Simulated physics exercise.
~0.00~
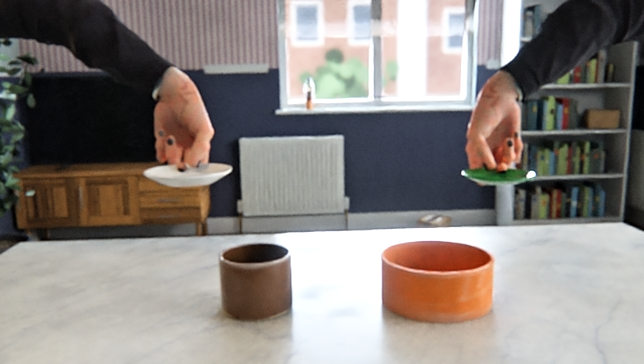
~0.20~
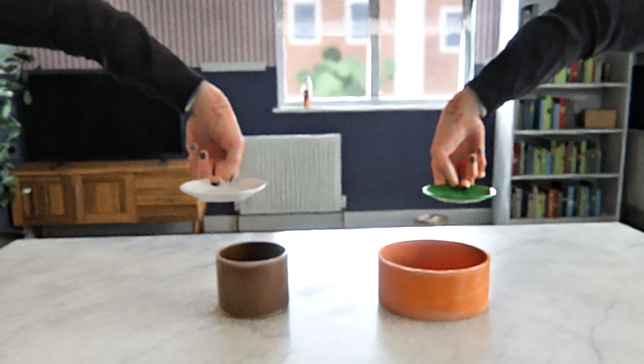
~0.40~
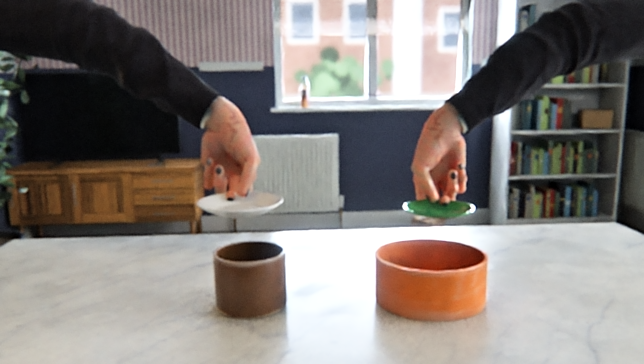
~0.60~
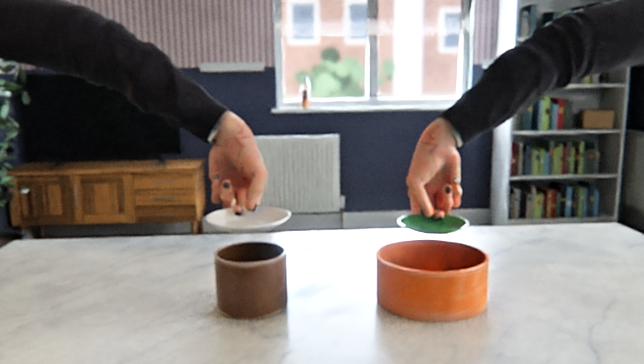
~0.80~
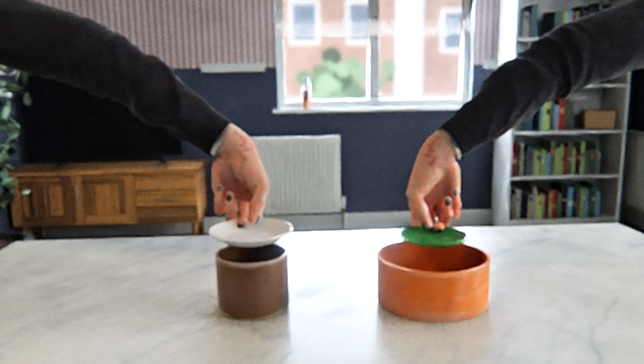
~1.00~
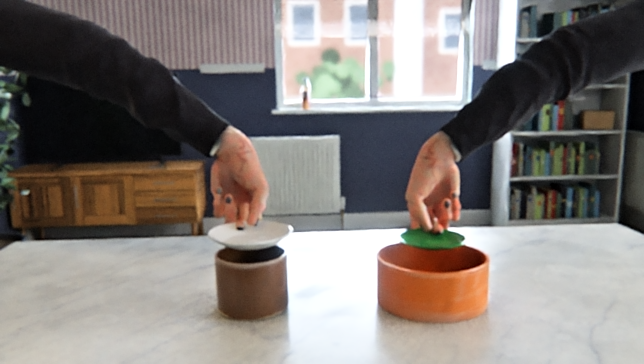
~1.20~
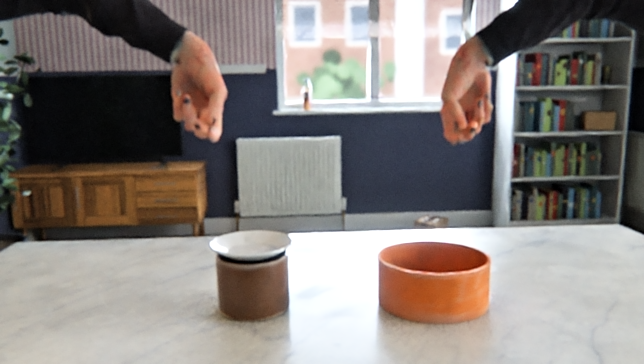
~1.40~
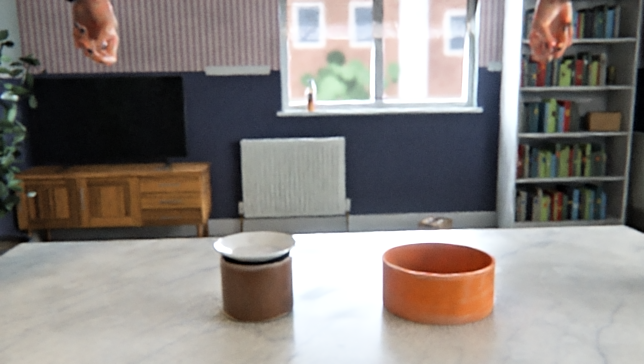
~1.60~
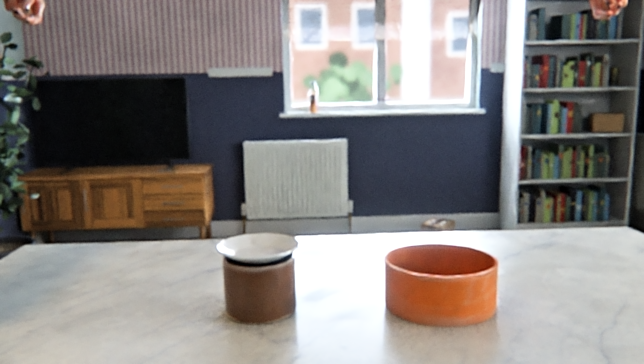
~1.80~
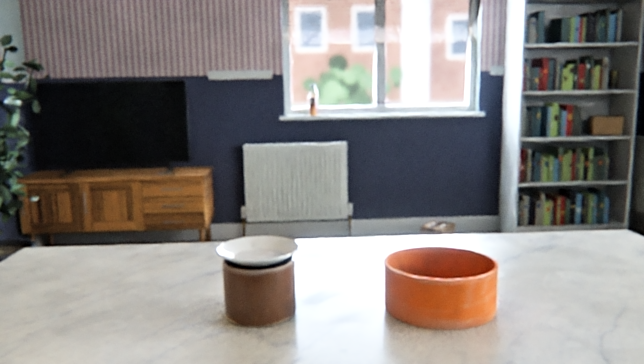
Two hands in dark sleeves reach in from either side over a pale marble-look table, the left holding a white plate and the right a green saucer. Seen from across the table by a slightly swaying camera, a small brown mug stands left of a wider orange pot, with a television, radiator, window and bookshelf behind. The hands move inward and lower the dishes towards the openings. They let go and draw back up, out of view. The white plate rests on the brown mug's rim, while the green saucer has dropped inside the orange pot, hidden from sight.
